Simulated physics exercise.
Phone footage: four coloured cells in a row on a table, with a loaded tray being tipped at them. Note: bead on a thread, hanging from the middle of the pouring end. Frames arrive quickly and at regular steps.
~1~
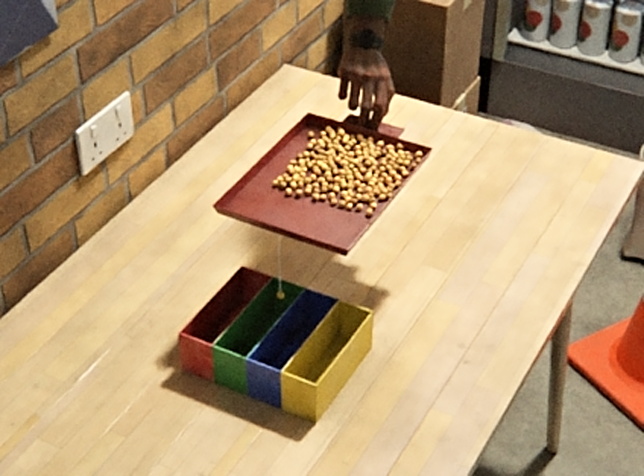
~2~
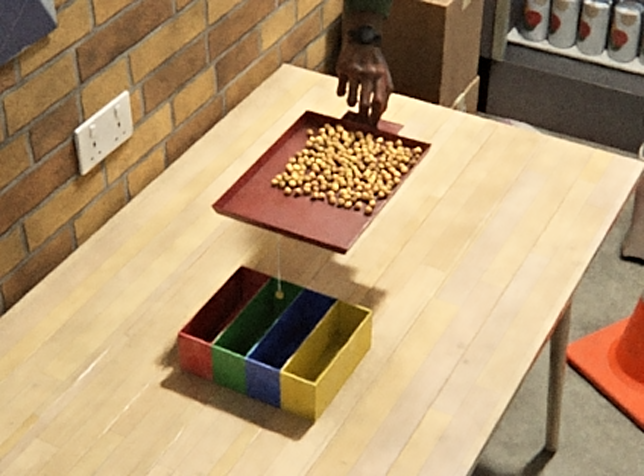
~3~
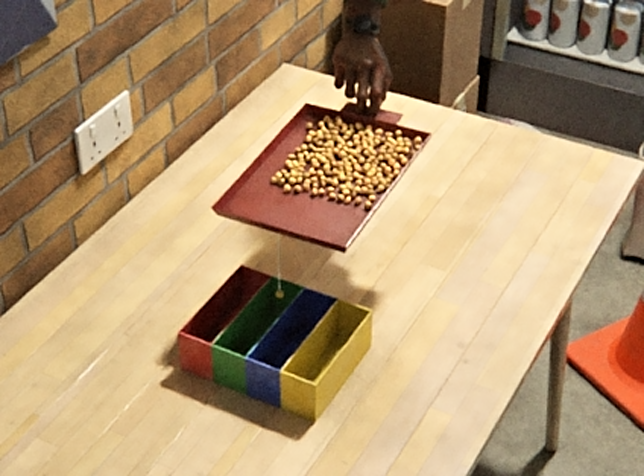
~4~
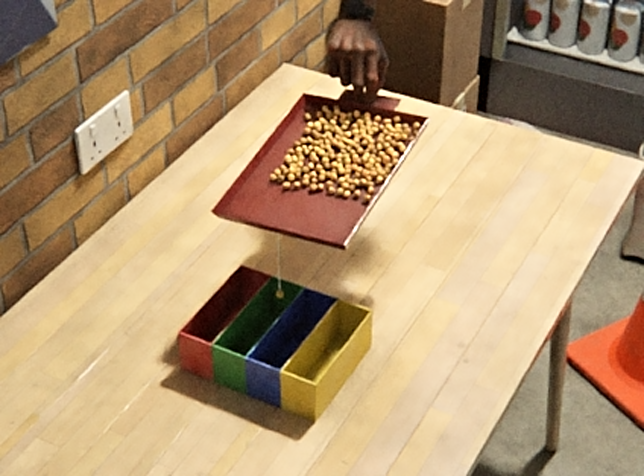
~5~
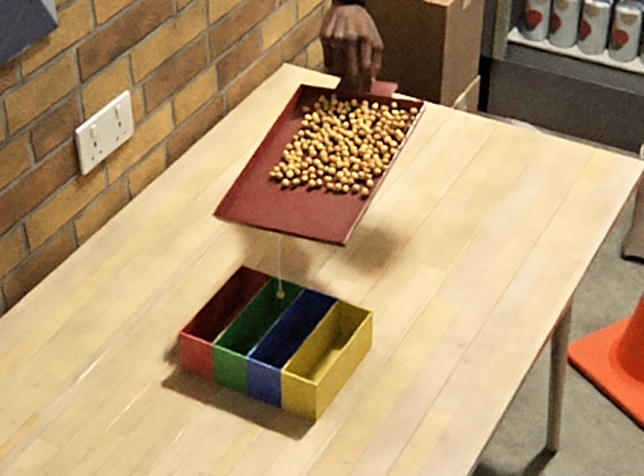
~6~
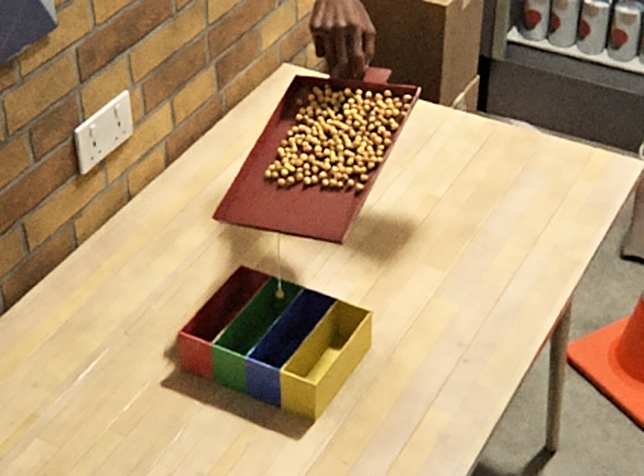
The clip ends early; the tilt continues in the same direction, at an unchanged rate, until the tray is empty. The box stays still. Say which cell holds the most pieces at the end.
At the end the red cell holds the most.
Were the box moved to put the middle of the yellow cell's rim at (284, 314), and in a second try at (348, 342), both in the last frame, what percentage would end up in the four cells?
Trial 1 near 100 %, trial 2 near 20 %.
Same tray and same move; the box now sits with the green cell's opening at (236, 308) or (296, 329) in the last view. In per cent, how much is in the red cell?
It comes to near 60 per cent the first time and near 0 per cent the second time.
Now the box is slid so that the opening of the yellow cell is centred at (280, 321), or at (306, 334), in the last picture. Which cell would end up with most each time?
Try one: That green cell; try two: The red one.
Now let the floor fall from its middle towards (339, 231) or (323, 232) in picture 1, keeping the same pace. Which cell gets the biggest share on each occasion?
First try: That yellow cell; second try: That yellow cell.
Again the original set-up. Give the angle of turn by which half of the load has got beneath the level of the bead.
That happens at around 80°.
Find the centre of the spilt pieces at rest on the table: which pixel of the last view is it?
It centres at roughly (148, 332).
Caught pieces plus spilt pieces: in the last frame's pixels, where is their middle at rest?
Near (209, 337), more or less.
Just after the last frame, tray tipped steeply; roughly two thirds on the tray; just a few in the red cell; roughly a third falling or outside the box.
A moment on, tray tipped past a quarter turn; just a few on the tray; roughly a third in the red cell; just a few in the green cell; roughly half falling or outside the box.
Further on, tray tipped past a quarter turn; roughly half in the red cell; just a few in the green cell; roughly half falling or outside the box.
When it is over, tray tipped past a quarter turn; roughly half in the red cell; just a few in the green cell; not one in the yellow cell; not one in the blue cell; roughly half outside the box.
